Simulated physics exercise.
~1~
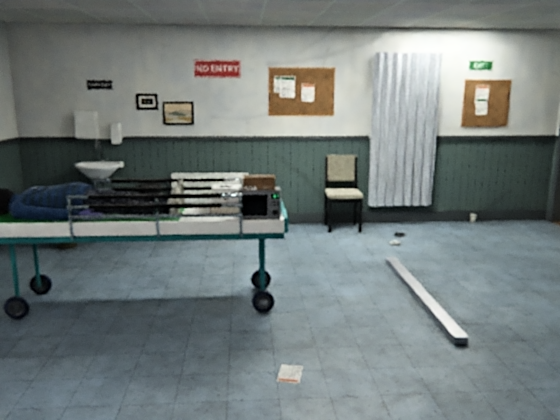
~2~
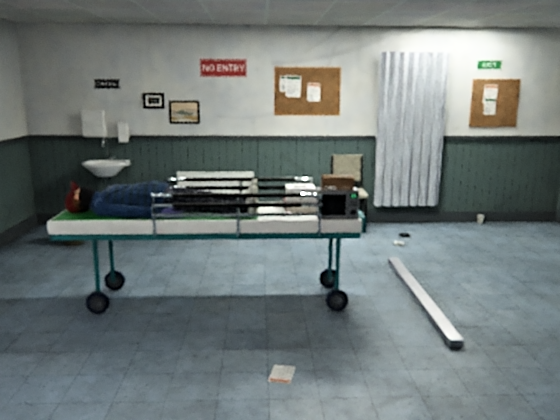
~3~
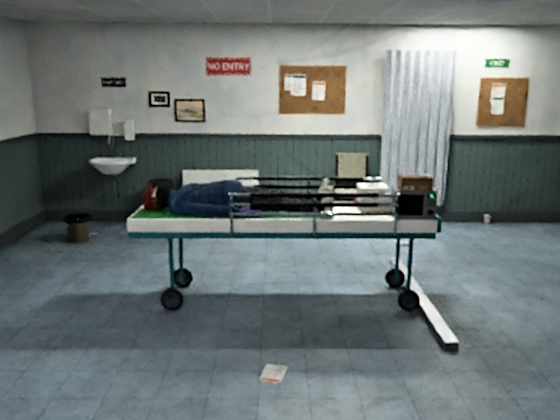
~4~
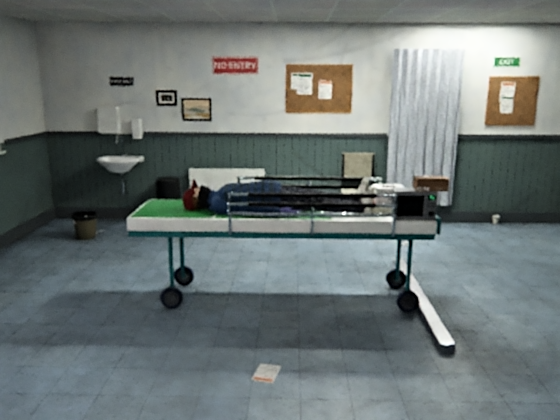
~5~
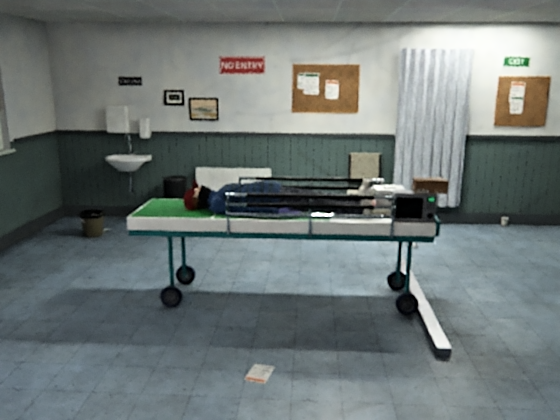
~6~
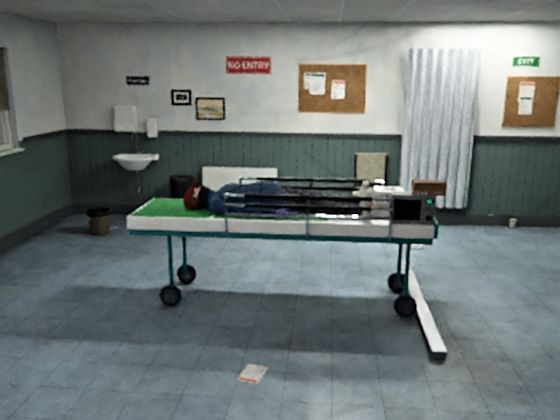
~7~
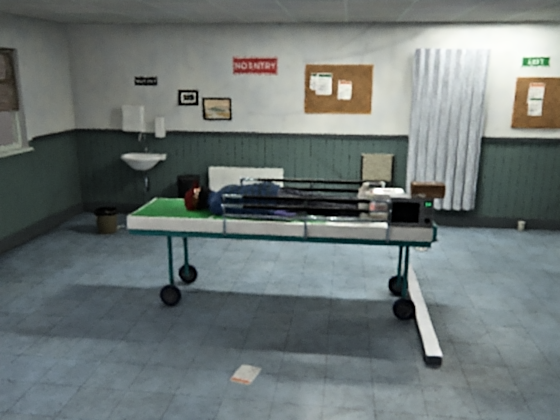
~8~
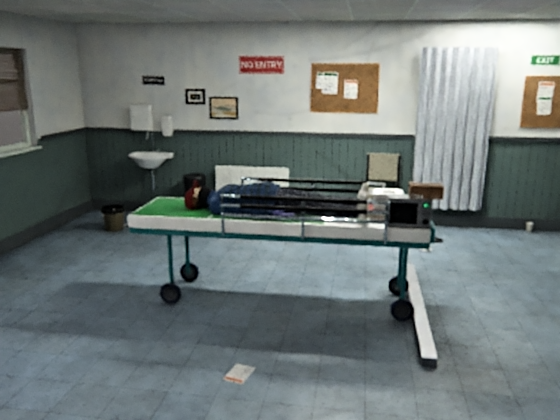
At first, a trolley carrying a person lying on their back, feet toward the right, rolls rightward across a tiled hospital room with a sink and notice boards behind. It stops abruptly near a long white strip on the floor and stays level. The person slides slightly farther right along the bed, leaving more green surface bare behind the head, while the brown box and pale case also shift a little toward the foot end. Then everything settles as the view drifts slowly sideways. The box, case, red folder and upright grey monitor all remain aboard.
